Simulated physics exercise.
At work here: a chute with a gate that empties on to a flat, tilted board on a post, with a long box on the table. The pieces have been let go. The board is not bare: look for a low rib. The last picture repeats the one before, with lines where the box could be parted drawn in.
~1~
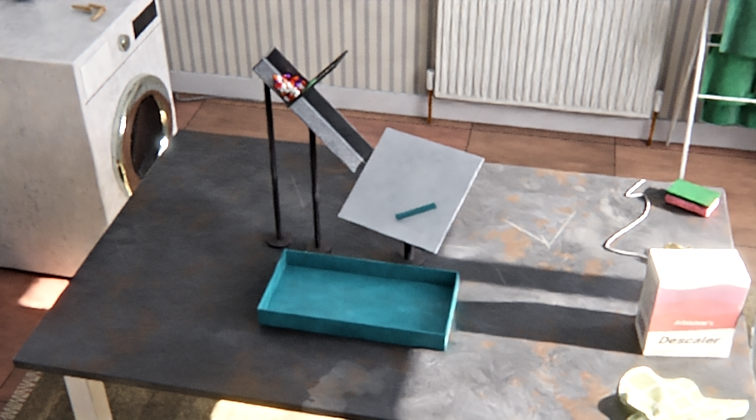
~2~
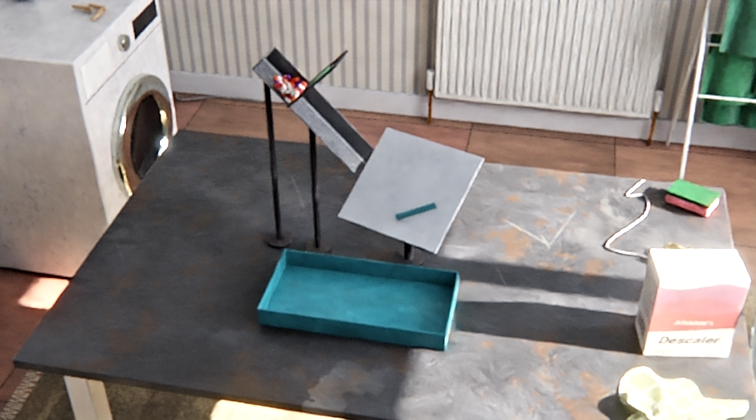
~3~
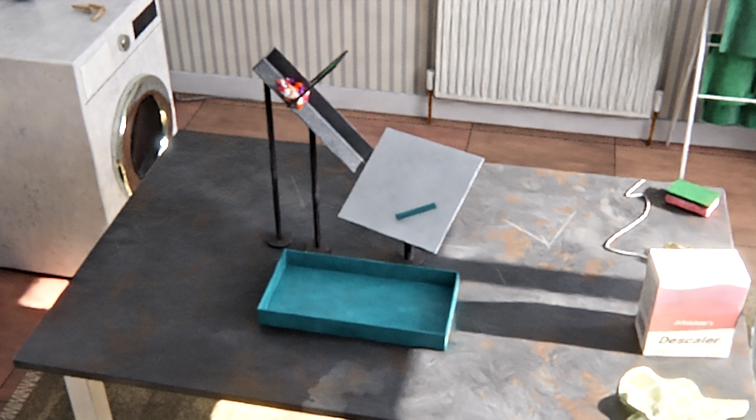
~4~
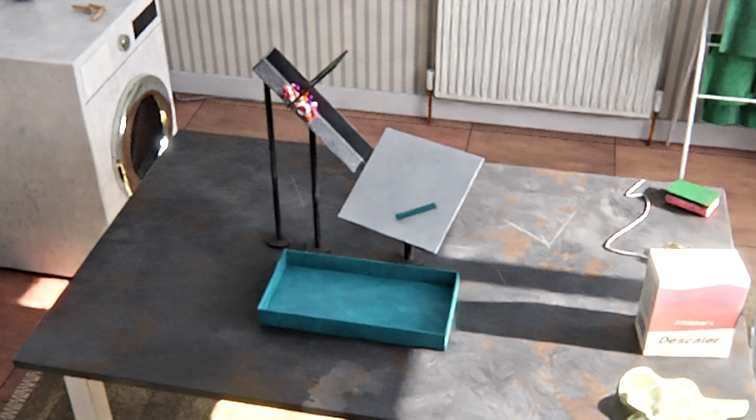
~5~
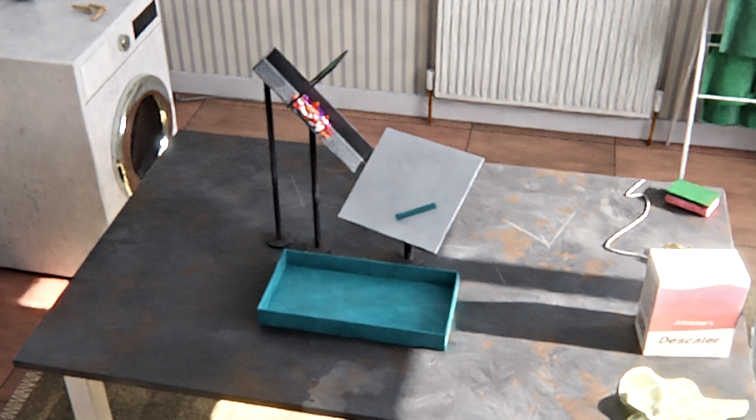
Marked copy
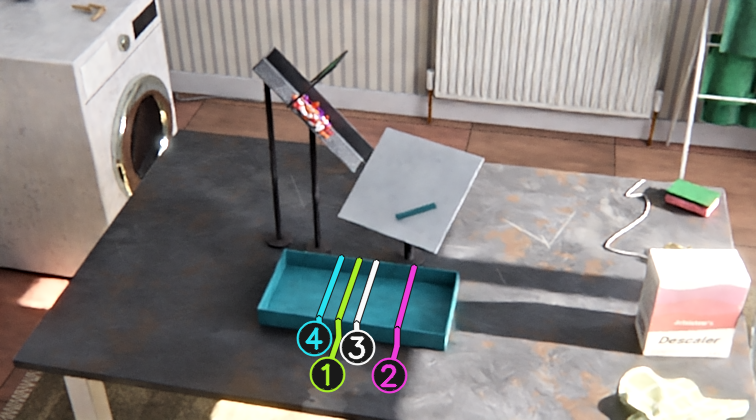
In the video, a cluster of small multicoloured pieces rests near the top of a sloping chute above a tilted grey board and an empty teal box, then slides partway down the chute while everything else stays still.
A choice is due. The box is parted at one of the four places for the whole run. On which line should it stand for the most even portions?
Use line 3.
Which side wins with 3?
More lands on the right.
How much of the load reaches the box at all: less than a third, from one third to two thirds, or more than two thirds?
It is more than two thirds.
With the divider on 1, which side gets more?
More lands on the right.
On the marked copy, line 1 crosses the front rim at (338, 320); line 2 crosses the front rim at (397, 328); line 3 crosses the front rim at (356, 322); line 4 crosses the front rim at (319, 317).
For line 1, of what is caught, a small part on the left of the divider, nearly all on the right.
For line 2, of what is caught, all on the left of the divider, none on the right.
For line 3, of what is caught, about a third on the left of the divider, about two thirds on the right.
For line 4, of what is caught, none on the left of the divider, all on the right.
